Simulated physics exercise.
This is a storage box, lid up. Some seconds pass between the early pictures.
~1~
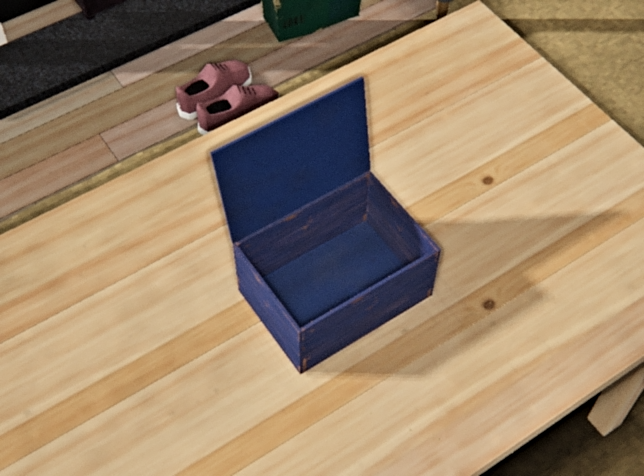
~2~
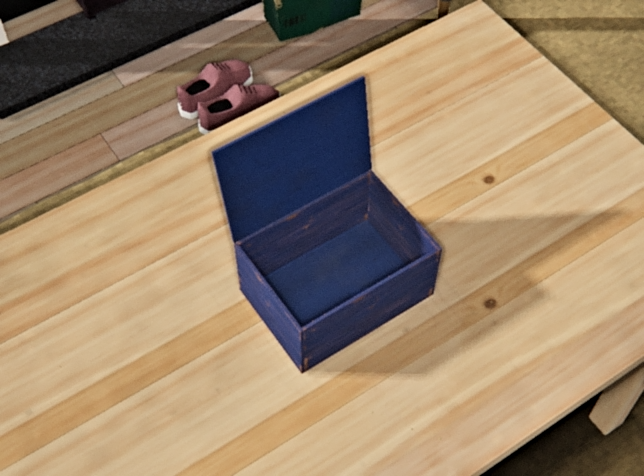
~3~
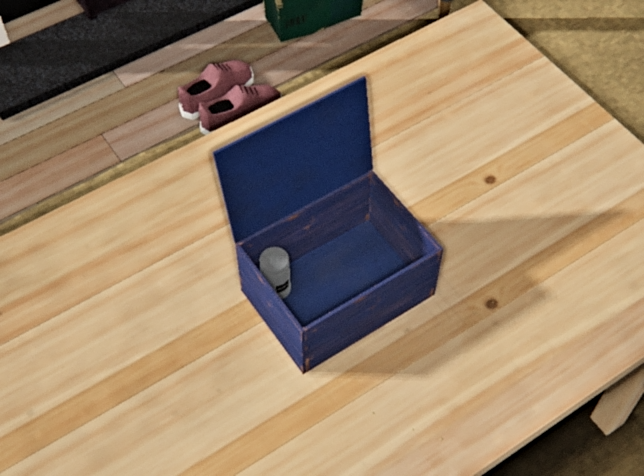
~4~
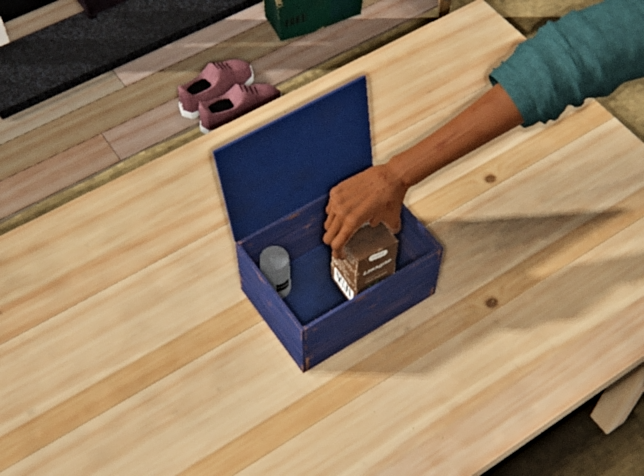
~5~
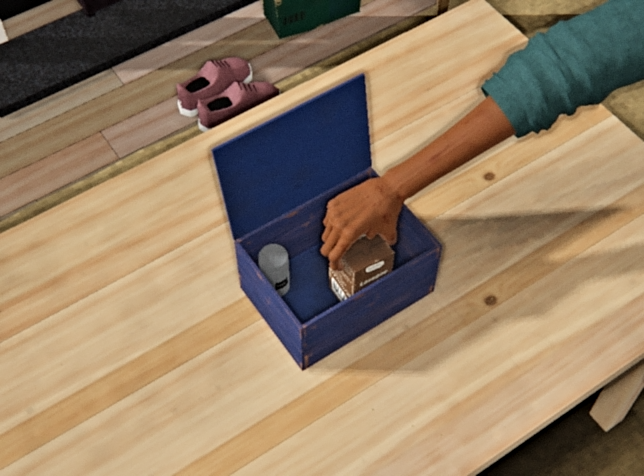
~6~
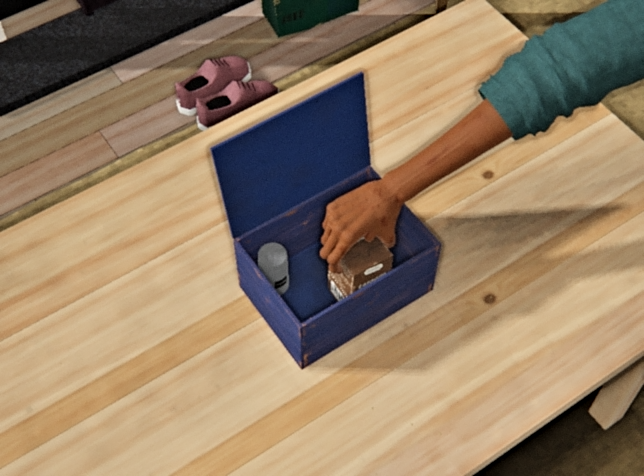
A grey shaker appears in the left side of an open, empty blue box on a wooden table. Then a hand in a teal sleeve, reaching from the upper right, holds a brown carton inside the box and lowers it slightly beside the shaker, still gripping it.
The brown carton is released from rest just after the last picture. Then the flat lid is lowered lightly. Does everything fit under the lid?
It stays ajar.
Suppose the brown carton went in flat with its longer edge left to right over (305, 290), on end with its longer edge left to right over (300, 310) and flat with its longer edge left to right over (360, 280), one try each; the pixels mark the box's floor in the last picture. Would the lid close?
First, it sits on the rim; second, it will not close; third, it sits on the rim.
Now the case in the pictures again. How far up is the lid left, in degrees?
Some 10° above the rim.
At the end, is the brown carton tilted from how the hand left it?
The brown carton stays as placed.
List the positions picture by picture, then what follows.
In the first picture, the last thing is not in view yet.
In the second picture, the last thing is not in view yet.
In the third picture, the last thing is not in view yet; grey shaker (275, 274).
The fourth picture shows on its way; brown carton (364, 260); grey shaker (275, 273).
The fifth picture shows on its way; brown carton (360, 271); grey shaker (274, 271).
The sixth picture shows put in, still held; brown carton (359, 273); grey shaker (273, 270).
Then, 1.10 s after the last picture, lid starting down.
Then, 1.50 s after the last picture, lid 62° above the rim.
Then, 1.70 s after the last picture, lid 41° above the rim.
Then, 1.90 s after the last picture, lid 15° above the rim.
At rest, lid 10° above the rim; both in place. Seen from the same camera at the end, brown carton near (359, 273).
